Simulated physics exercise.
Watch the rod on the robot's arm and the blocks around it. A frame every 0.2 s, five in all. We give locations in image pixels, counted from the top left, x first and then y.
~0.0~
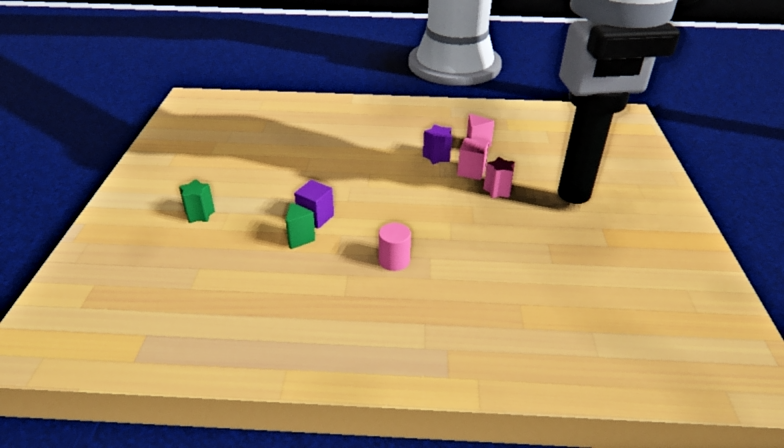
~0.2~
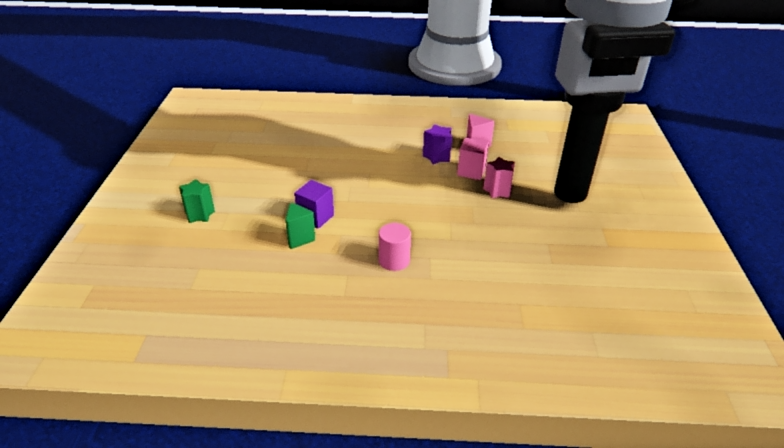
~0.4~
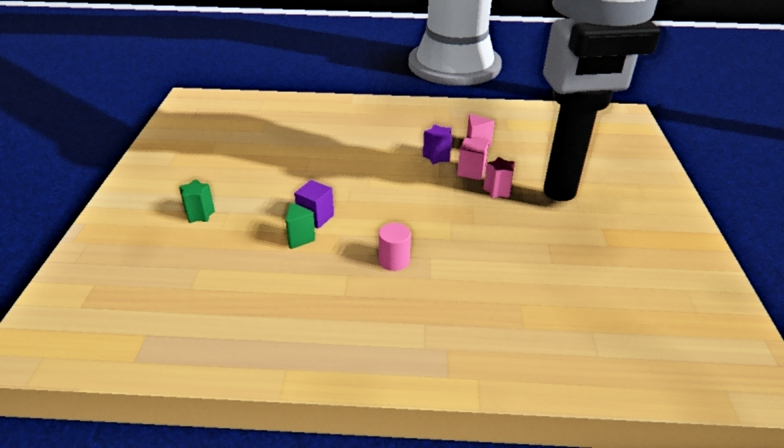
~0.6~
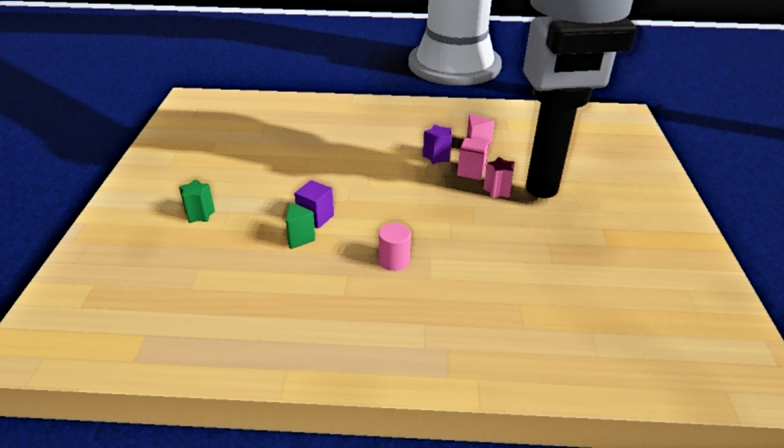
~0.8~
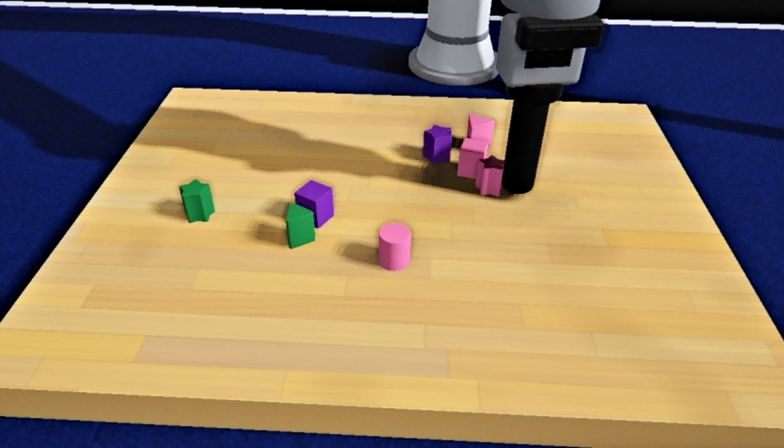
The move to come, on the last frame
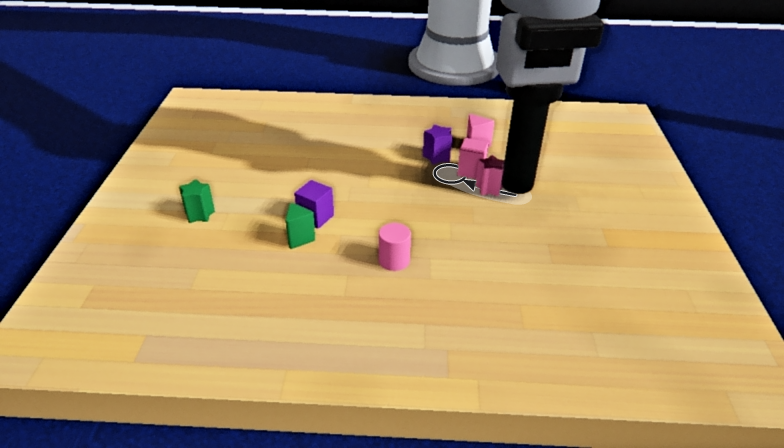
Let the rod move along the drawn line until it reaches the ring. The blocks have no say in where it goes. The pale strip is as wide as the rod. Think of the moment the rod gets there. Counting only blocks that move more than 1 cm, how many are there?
Answer: Three or more.
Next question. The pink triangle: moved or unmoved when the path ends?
It sits in its place.
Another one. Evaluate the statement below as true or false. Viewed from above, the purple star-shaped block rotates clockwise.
This is false.
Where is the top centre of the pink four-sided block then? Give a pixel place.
The centre of its top will be at (455, 133).
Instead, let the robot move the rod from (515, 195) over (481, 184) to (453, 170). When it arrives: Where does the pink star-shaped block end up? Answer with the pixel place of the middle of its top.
My prediction: (433, 151).
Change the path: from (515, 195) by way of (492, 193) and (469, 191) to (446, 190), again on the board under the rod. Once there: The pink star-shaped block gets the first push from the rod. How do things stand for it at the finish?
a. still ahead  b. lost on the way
The answer is a.
Path on the board, from (515, 195) by way of (480, 187) to (450, 174).
The first path, step by step. Halfway along, rod (480, 178); pink four-sided block (462, 141), turned 65° clockwise; pink star-shaped block (456, 155).
At the end, rod (451, 165); purple star-shaped block (434, 125), turned 50° anticlockwise; pink four-sided block (455, 133), turned 90° clockwise; pink triangle in place; pink star-shaped block (426, 147), turned 25° anticlockwise.
